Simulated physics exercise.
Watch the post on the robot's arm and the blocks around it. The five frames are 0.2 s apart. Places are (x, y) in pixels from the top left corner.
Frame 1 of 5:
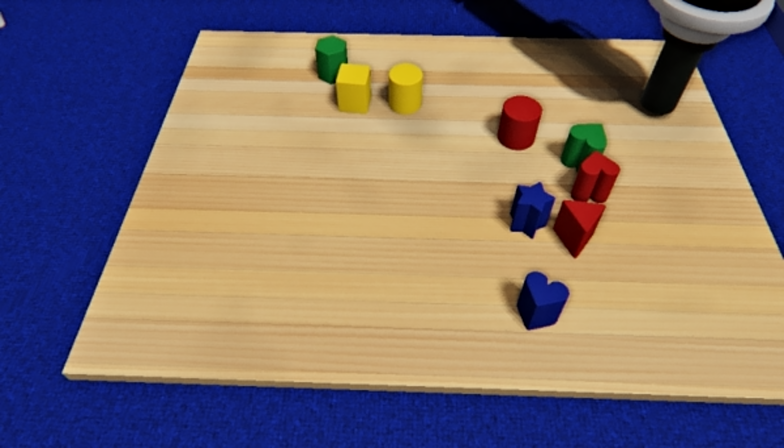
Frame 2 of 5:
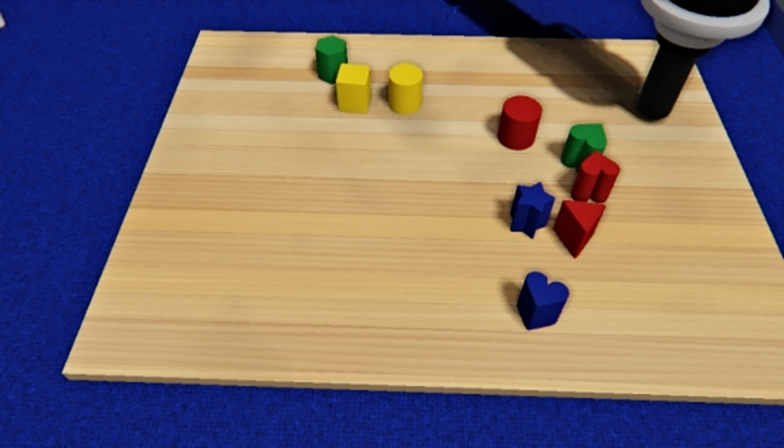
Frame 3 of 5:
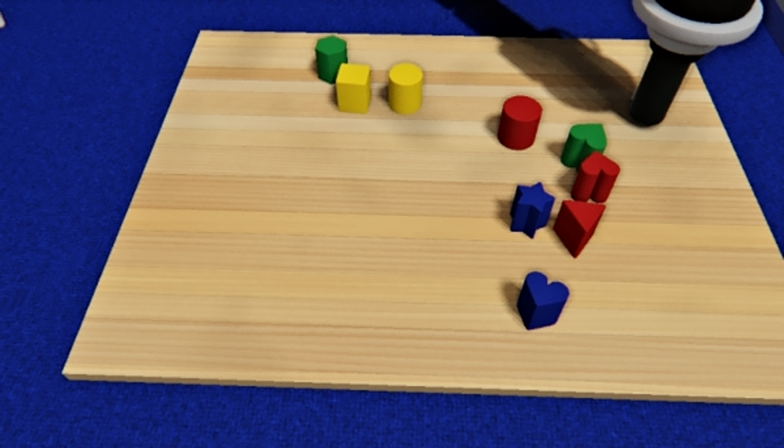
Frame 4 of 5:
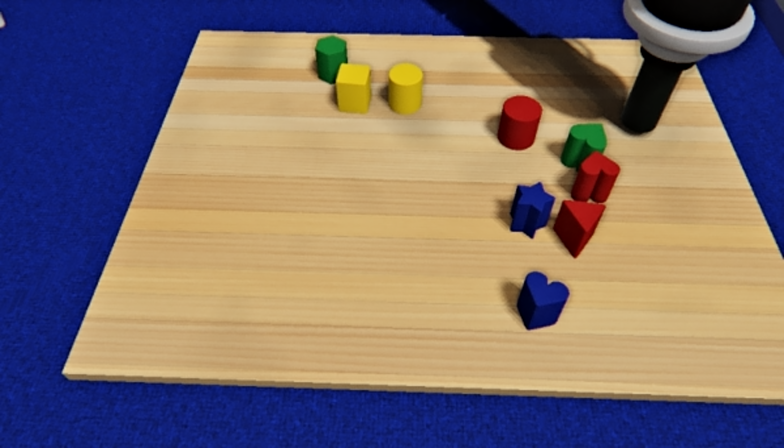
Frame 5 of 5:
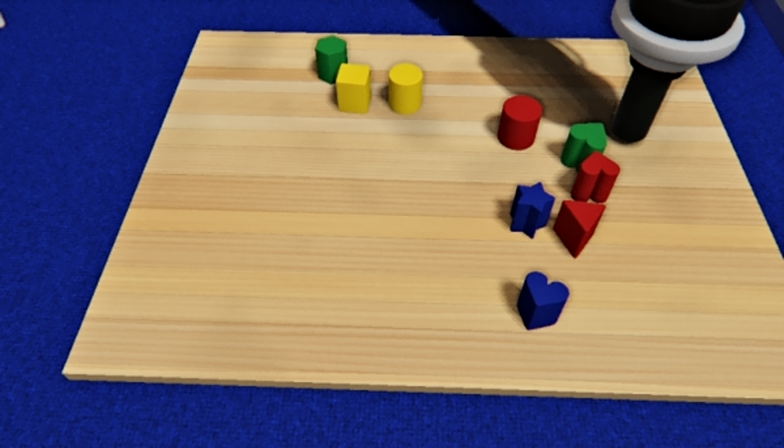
A black post on a robot's arm slid slowly down and slightly left over a wooden board, drawing closer to the green and red heart-shaped blocks, while all the colored blocks stayed still.
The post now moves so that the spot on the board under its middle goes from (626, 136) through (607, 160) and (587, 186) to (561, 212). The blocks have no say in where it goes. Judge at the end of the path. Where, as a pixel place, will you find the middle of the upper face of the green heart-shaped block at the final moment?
At roughly (564, 143).
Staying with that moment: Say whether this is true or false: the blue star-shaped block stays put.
Answer: True.
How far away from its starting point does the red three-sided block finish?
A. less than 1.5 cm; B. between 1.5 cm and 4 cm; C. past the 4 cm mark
It's B.
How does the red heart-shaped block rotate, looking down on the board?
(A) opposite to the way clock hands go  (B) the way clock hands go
Option A.
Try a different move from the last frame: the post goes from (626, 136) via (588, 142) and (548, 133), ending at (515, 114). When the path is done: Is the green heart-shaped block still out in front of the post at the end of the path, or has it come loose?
Slid away.
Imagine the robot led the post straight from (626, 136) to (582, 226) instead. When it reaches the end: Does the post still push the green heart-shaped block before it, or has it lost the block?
It slips away.
On the path given first. One third of the way, post (609, 155); green heart-shaped block (587, 136).
Two thirds of the way, post (589, 180); green heart-shaped block (565, 143), turned 35° clockwise; red heart-shaped block (596, 182), turned 35° anticlockwise.
At the end, post (563, 206); blue star-shaped block in place; red three-sided block (583, 241), turned 20° clockwise; green heart-shaped block (564, 143), turned 40° clockwise; red heart-shaped block (583, 213), turned 75° anticlockwise.
